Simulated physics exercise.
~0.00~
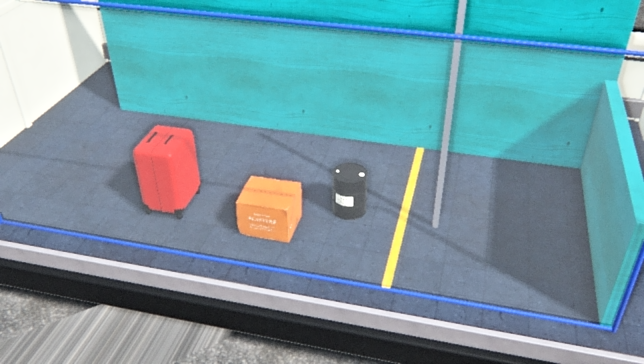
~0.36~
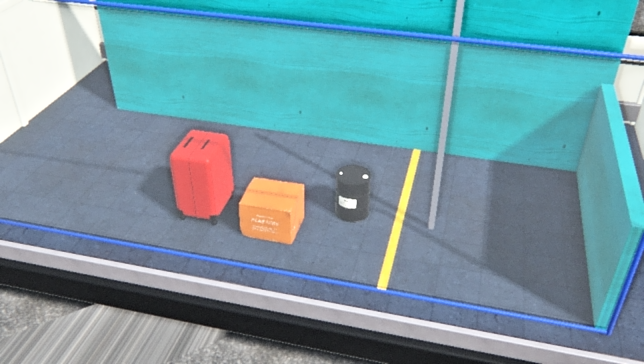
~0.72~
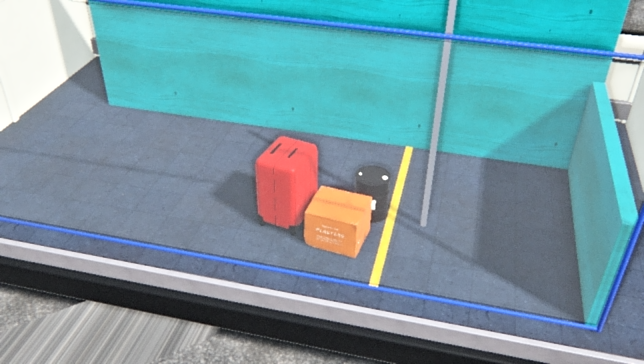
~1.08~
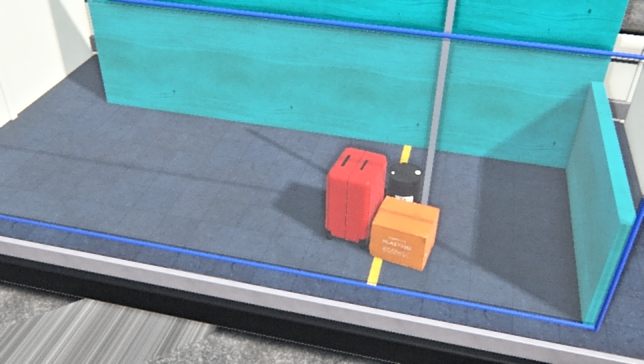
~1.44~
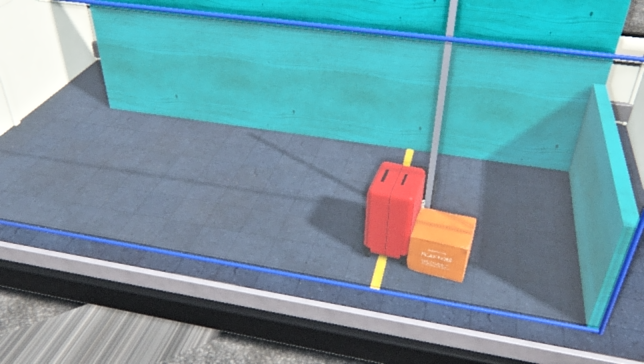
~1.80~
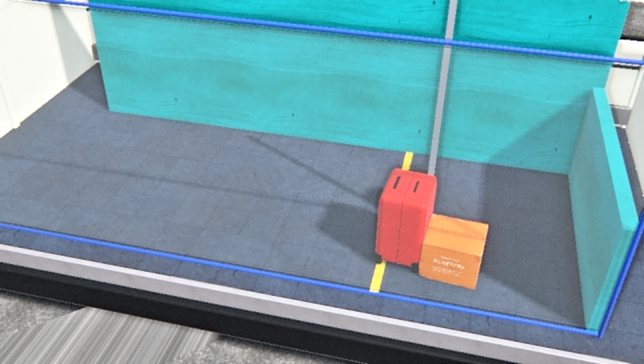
We see a red suitcase, an orange carton and a black drum slide right across a grey floor, bunching together at a yellow line. The carton ends upright beyond the line, with the upright suitcase beside it over the line, hiding the drum from view.
